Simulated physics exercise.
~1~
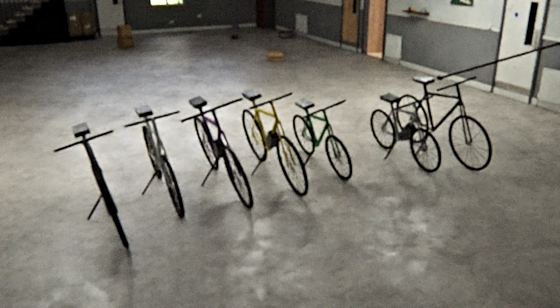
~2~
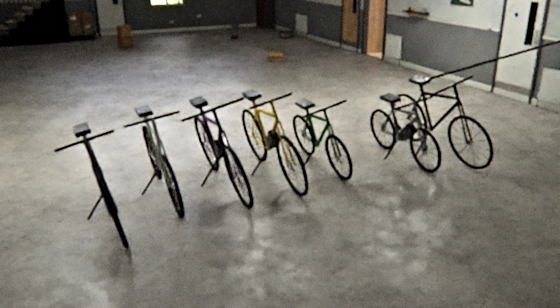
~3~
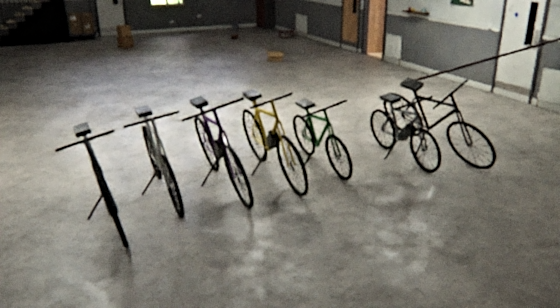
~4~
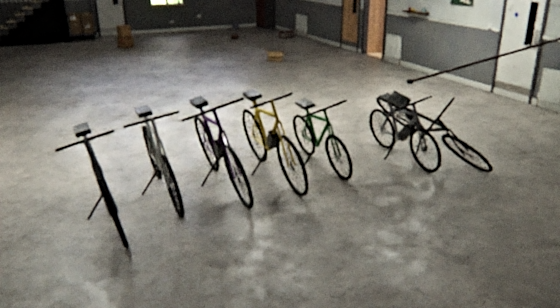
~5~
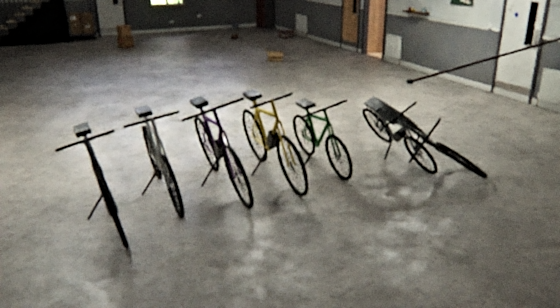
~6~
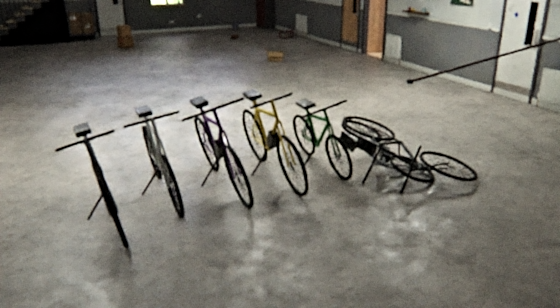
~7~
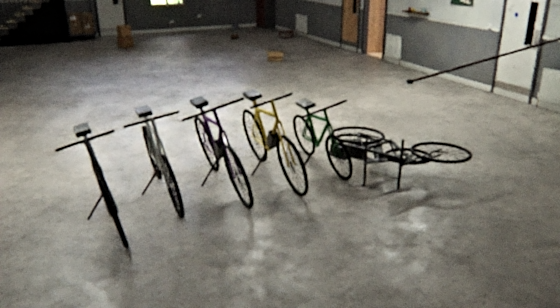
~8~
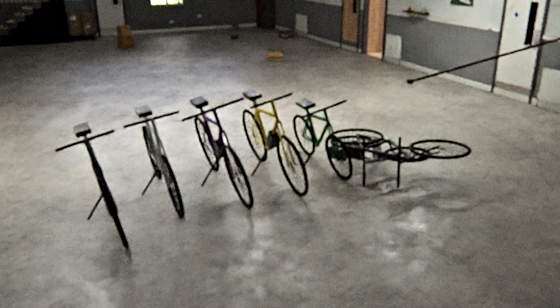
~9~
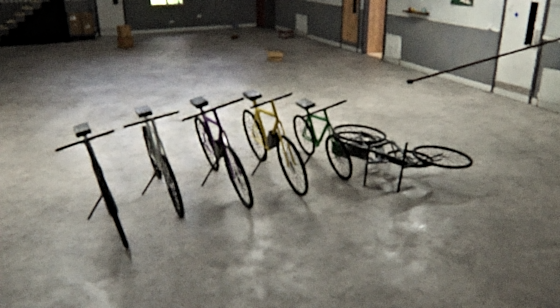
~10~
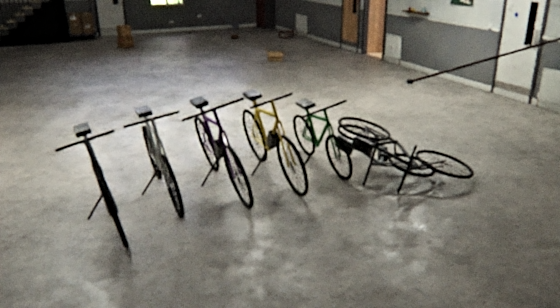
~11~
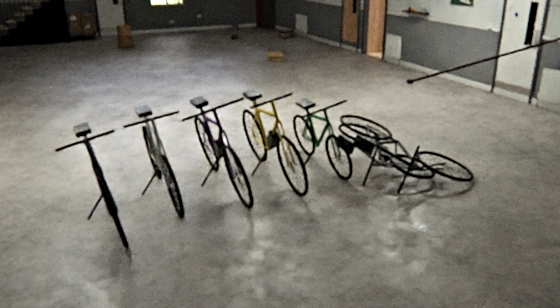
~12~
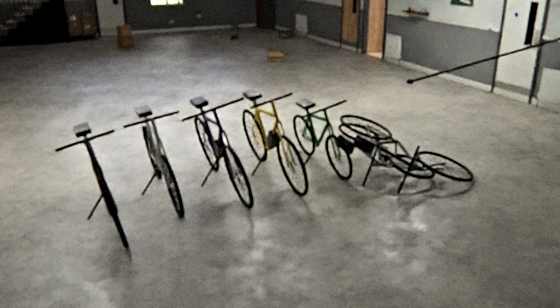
In a bare concrete hall, a pole nudging the rightmost bicycle, which topples with its neighbour while five others stay standing.
